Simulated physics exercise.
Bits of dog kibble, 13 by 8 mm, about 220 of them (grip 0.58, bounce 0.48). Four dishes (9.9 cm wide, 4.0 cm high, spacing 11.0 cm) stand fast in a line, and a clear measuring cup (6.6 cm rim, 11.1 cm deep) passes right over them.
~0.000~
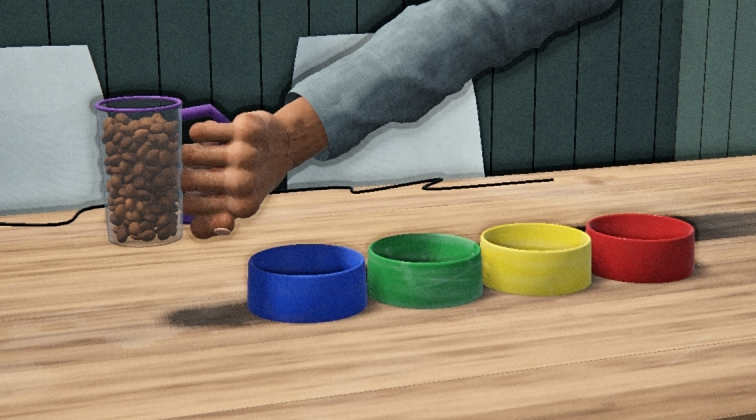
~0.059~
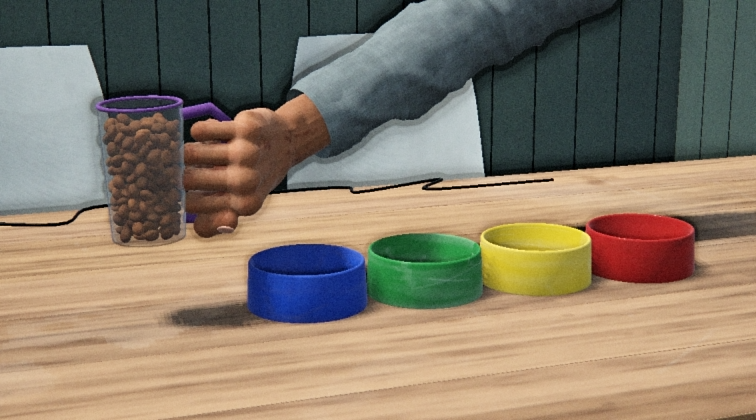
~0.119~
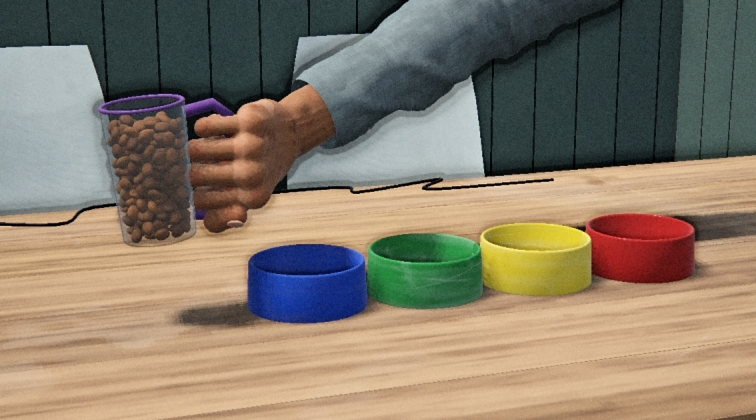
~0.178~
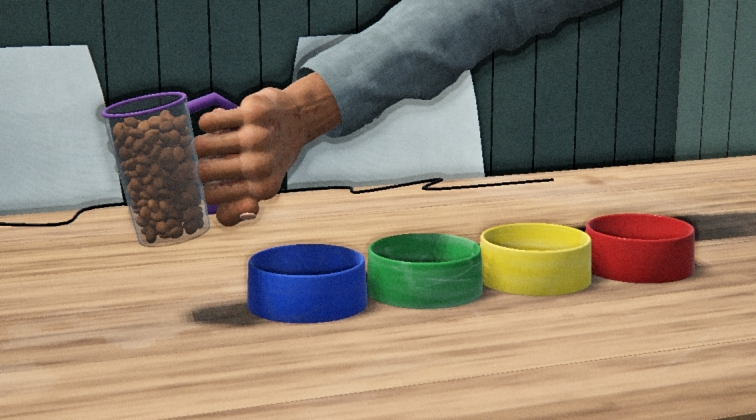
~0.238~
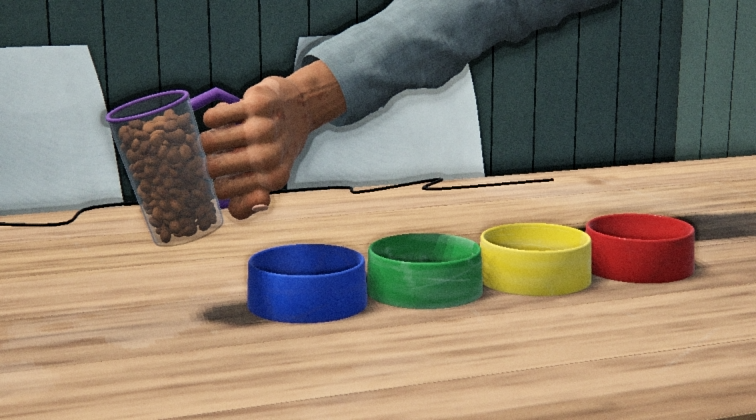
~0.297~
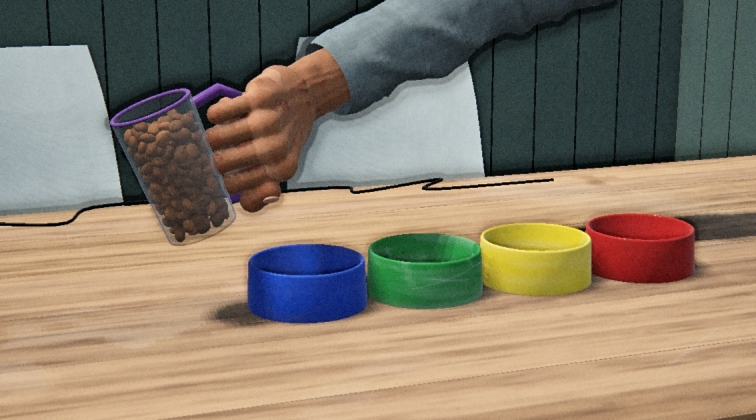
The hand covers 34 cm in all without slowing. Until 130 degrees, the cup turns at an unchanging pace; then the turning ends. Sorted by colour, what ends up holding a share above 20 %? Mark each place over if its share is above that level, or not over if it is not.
Red: Not over, blue: Over, green: Not over, yellow: Not over, counter: Not over.
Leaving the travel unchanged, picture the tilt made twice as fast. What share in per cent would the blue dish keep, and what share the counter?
Result: Blue dish 0, counter 100.
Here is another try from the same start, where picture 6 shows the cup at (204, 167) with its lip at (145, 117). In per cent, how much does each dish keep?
Red 0; blue 0; green 90; yellow 0.
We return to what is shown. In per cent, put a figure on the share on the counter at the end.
Around 10 percent, I'd guess.
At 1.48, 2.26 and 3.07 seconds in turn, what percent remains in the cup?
In turn: 70, 0, 0.
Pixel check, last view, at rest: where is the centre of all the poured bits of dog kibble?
Near (305, 279).
After 1.48 s, tilt 122 degrees; cup holds 70 %, blue 20 %.
Then, at 2.26 s, tilt 130 degrees; cup holds 0 %, blue 90 %.
After 3.07 s, tilt 130 degrees; cup holds 0 %, blue 90 %.
At rest (3.4 s), red 0 %, blue 90 %, green 0 %, yellow 0 %, counter 10 %.
